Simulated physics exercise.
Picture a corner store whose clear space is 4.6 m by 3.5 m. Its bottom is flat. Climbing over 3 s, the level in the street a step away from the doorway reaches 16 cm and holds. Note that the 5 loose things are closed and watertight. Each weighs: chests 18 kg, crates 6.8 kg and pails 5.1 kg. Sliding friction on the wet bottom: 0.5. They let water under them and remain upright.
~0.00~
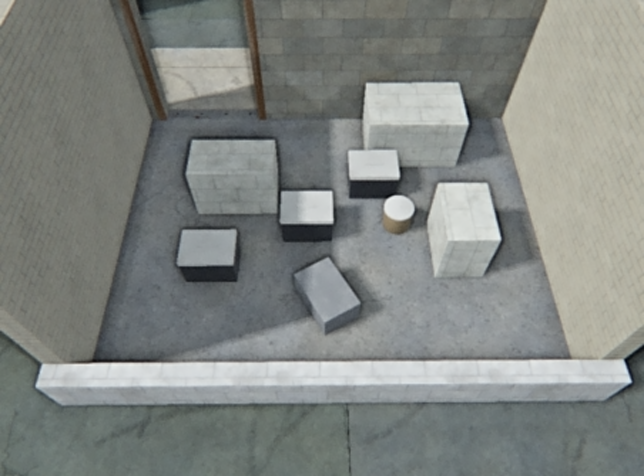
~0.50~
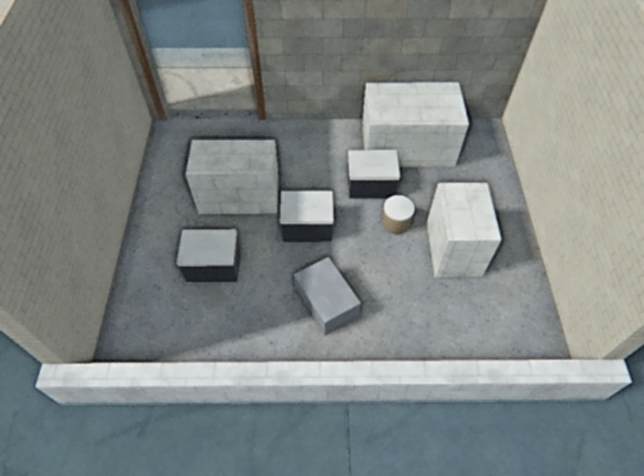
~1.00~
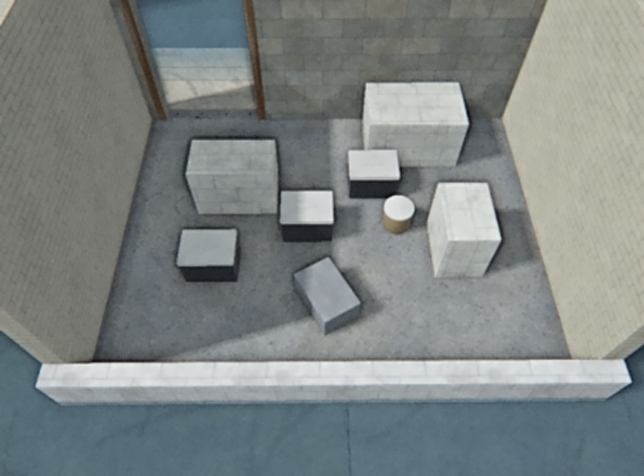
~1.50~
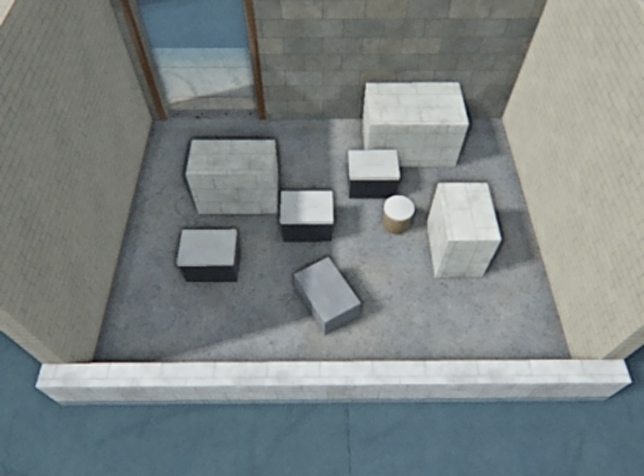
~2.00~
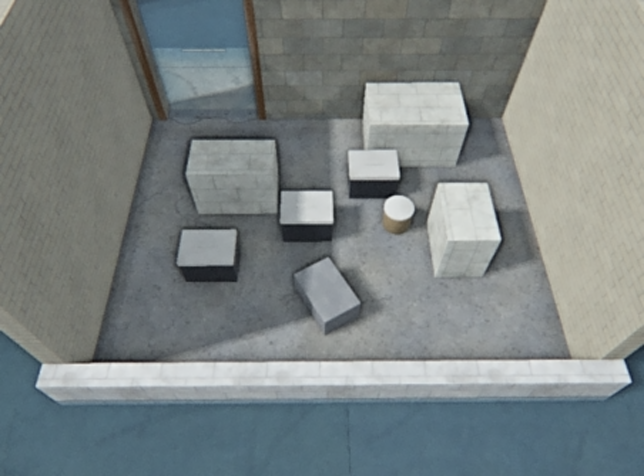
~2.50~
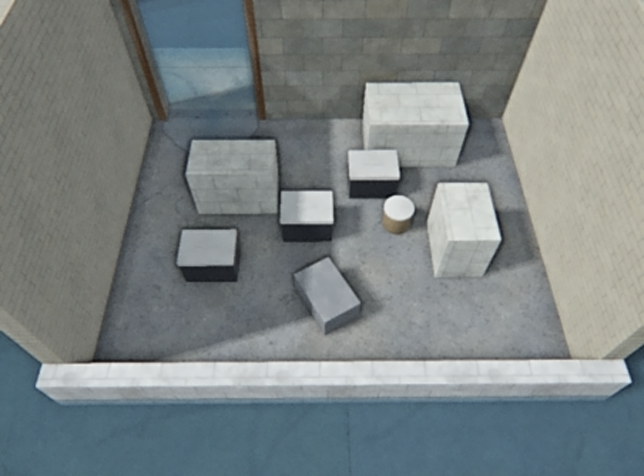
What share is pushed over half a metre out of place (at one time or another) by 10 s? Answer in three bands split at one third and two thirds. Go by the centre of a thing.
Under a third.
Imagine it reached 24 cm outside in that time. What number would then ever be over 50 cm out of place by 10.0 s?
Under that setup the answer is 2.
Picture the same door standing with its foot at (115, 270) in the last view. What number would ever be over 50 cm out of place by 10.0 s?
Result: 2 of them.
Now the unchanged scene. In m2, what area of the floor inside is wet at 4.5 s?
4.5 m2.
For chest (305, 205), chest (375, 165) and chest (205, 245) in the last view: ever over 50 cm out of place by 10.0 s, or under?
Within, within, within.
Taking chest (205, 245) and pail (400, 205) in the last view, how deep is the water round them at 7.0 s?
Close to 3 and 1 centimetres.
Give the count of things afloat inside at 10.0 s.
Count at that moment: 1.
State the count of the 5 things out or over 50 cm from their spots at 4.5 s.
The answer is 0.
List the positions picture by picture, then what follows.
A chest at (207, 246) rests on the ground; a chest at (307, 206) rests on the ground; water covers 0.0 m2; 0 of 5 have shifted, in the first frame.
A chest at (207, 246) rests on the ground; a chest at (307, 206), on the bottom; 0.0 m2 under water; 0 of 5 have shifted, in the second frame.
A chest at (207, 246) rests on the ground; a chest at (307, 206) rests on the ground; water covers 0.0 m2; 0 of 5 have shifted, in the third frame.
A chest at (207, 246) rests on the ground; a chest at (307, 206), on the bottom; 0.0 m2 under water; 0 of 5 have shifted, in the fourth frame.
A chest at (207, 246) rests on the ground; a chest at (307, 206) rests on the ground; water covers 0.0 m2; 0 of 5 have shifted, in the fifth frame.
A chest at (207, 246) rests on the ground; a chest at (307, 206), on the bottom; 0.5 m2 under water; 0 of 5 have shifted, in the sixth frame.
After 3.5 s 0 of 5 are over 50 cm from their spots; 0 afloat.
After 4.5 s 0 of 5 are over 50 cm from their spots; 0 afloat.
After 7.0 s 0 of 5 are over 50 cm from their spots; 0 afloat.
After 10.0 s 1 of 5 are over 50 cm from their spots, and 1 have been at some point; 1 afloat.
